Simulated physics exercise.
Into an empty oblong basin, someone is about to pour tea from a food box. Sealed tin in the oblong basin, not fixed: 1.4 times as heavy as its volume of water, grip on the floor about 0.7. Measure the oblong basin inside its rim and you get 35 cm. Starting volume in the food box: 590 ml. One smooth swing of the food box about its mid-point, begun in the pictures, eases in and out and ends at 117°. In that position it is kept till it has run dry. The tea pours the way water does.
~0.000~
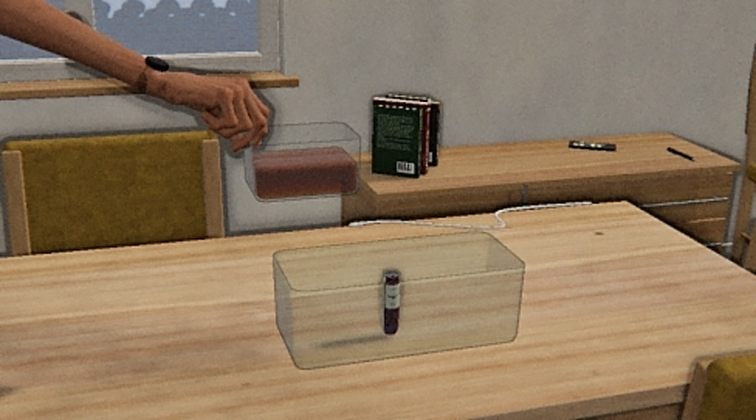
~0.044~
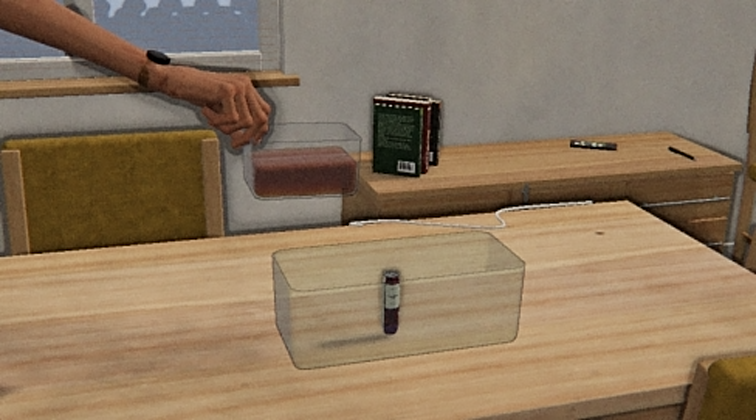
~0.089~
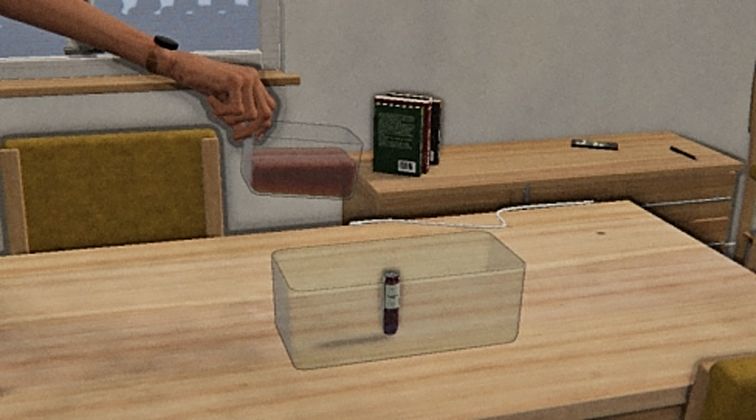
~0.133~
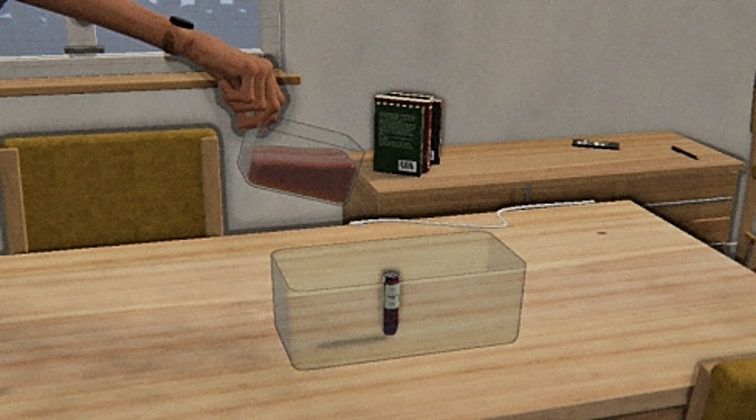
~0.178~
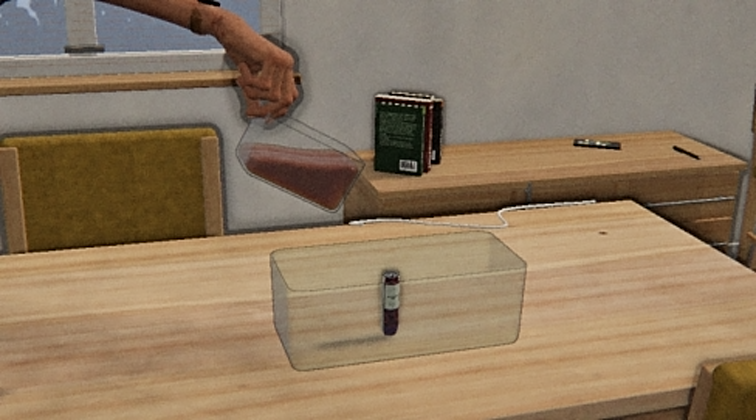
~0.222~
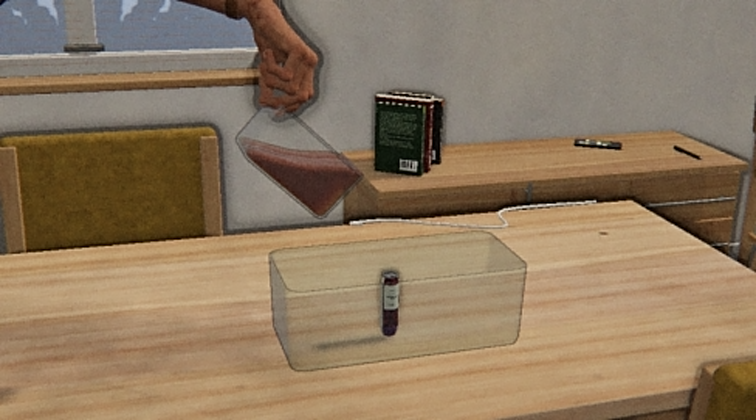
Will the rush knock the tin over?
Tipped over.
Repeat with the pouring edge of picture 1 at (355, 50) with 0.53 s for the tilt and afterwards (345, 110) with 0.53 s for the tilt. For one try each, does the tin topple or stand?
Trial 1 - tin tips; trial 2 - tin tips.
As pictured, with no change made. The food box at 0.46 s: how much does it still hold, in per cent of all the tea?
Still held: Roughly 12 % of the total.
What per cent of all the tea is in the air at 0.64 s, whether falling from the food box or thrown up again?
Estimated airborne part: Roughly 5 per cent.
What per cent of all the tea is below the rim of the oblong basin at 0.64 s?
The share is close to 94 percent.
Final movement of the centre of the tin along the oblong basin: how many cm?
It finishes around 8.0 cm from where it began.
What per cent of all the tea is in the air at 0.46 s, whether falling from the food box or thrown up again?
I'd put it at about 50 percent.
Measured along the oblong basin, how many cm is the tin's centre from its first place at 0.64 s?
Around 2 cm.
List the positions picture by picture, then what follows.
In the first frame, it leans 0°; its right rim is at (353, 131); the tea meets the walls at (250, 160) and (350, 154); the oblong basin's rim runs from (282, 272) to (506, 249); the tin's top is at (391, 277).
In the second frame, it leans 2°; its right rim is at (353, 132); the tea meets the walls at (249, 159) and (349, 153).
In the third frame, it leans 8°; its right rim is at (355, 137); the tea meets the walls at (248, 156) and (349, 154).
In the fourth frame, it leans 17°; its right rim is at (357, 145); the tea meets the walls at (246, 154) and (350, 155).
In the fifth frame, it leans 30°; its right rim is at (357, 157); the tea meets the walls at (242, 151) and (352, 157).
In the sixth frame, it leans 44°; its right rim is at (354, 171); the tea meets the walls at (241, 144) and (347, 161); 1 per cent is over the edge.
By 0.46 s the tilt is 113° and 13 per cent is still to pour; the tin stands where it began.
By 0.64 s the tilt is 117° and 1 per cent is still to pour; the tin leans 8°.
By 0.83 s the tilt is 117° and 0 per cent is still to pour; the tin lies on its side.
By 1.03 s the tilt is 117° and 0 per cent is still to pour; the tin lies on its side.
At rest the tin lies on its side.
